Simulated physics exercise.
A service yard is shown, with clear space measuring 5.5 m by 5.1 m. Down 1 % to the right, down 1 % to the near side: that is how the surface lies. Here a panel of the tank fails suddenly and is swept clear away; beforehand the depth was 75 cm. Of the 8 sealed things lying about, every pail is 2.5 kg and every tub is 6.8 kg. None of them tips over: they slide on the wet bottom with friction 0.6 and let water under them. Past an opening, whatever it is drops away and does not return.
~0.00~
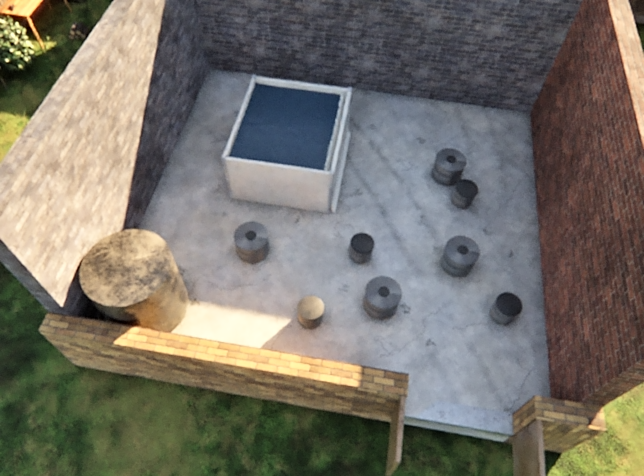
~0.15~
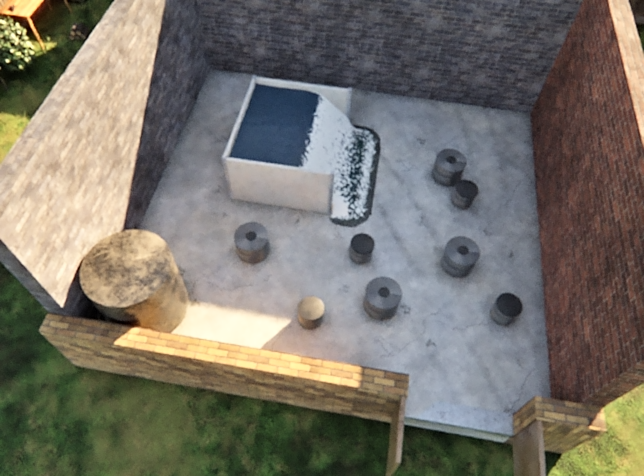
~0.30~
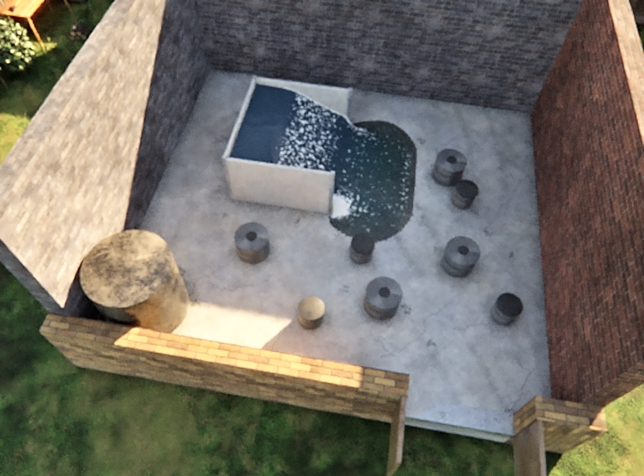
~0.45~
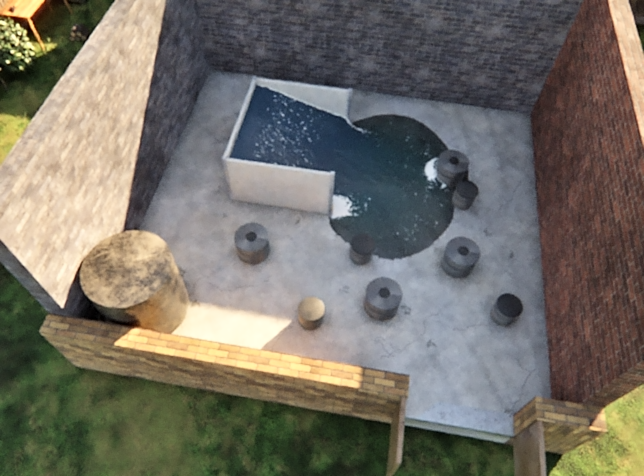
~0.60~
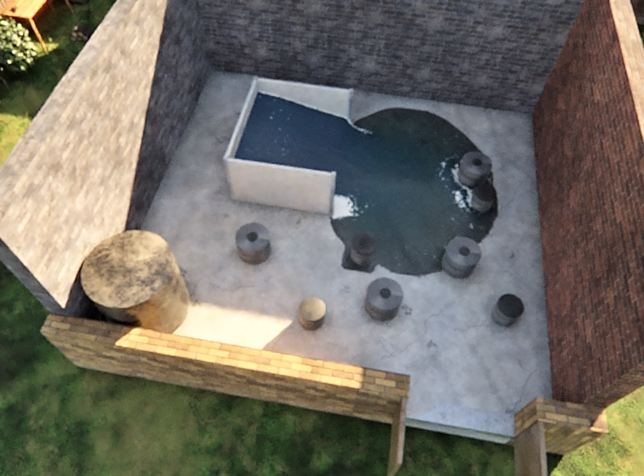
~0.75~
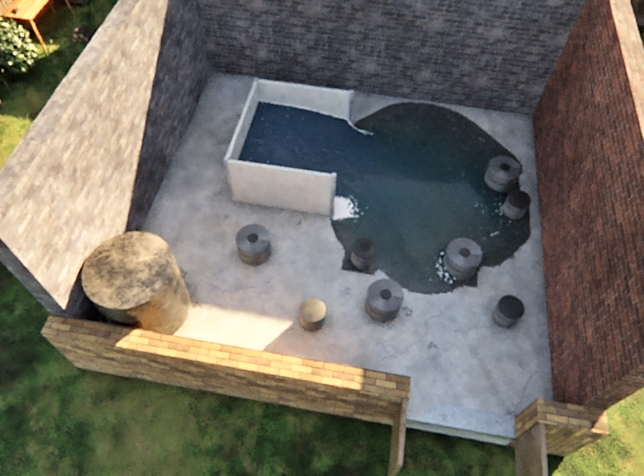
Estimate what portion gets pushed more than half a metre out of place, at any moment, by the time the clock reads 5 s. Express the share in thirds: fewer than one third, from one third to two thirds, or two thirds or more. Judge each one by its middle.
An in-between fraction is pushed that far, a third or more but below two thirds.
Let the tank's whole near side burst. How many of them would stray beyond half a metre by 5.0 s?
Count: 6.
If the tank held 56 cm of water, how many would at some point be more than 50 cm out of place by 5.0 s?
That would give 4.
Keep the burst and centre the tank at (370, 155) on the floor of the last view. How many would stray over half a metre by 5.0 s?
That would give 5.
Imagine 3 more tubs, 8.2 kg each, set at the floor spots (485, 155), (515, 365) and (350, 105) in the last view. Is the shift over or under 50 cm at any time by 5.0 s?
The first comes out beyond the limit, the second beyond the limit, the third beyond the limit.
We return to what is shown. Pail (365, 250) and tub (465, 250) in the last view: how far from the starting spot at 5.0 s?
The first is off by 30 cm, the second by 200 cm.
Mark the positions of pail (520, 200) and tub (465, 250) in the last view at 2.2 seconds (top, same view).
Approx. (540, 224); approx. (544, 358).
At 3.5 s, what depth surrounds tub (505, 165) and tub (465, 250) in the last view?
I'd estimate 13 cm for the first and 14 cm for the second.
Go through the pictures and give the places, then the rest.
The first picture shows a tub at (451, 159), on the bottom; a pail at (467, 188) rests on the ground; water covers 2.3 m2; 0 of 8 have shifted.
The second picture shows a tub at (451, 160) rests on the ground; a pail at (467, 188) rests on the ground; water covers 3.4 m2; 0 of 8 have shifted.
The third picture shows a tub at (452, 160) rests on the ground; a pail at (467, 188), on the bottom; water covers 4.7 m2; 0 of 8 have shifted.
The fourth picture shows a tub at (454, 161), on the bottom, 3 cm from its start; a pail at (467, 189), on the bottom; water covers 6.2 m2; 0 of 8 have shifted.
The fifth picture shows a tub at (477, 163), on the bottom, 35 cm from its start; a pail at (485, 192) rests on the ground, 24 cm from its start; water covers 7.9 m2; 2 of 8 have shifted.
The sixth picture shows a tub at (505, 167), on the bottom, 75 cm from its start; a pail at (519, 198) rests on the ground, 71 cm from its start; 9.9 m2 under water; 2 of 8 have shifted.
After 1.1 s 2 of 8 are over 50 cm from their spots; 2 afloat.
After 2.2 s 4 of 8 are over 50 cm from their spots; 4 afloat.
After 3.5 s 4 of 8 are over 50 cm from their spots; 3 afloat.
After 5.0 s 4 of 8 are over 50 cm from their spots, and 4 have been at some point; 4 afloat.
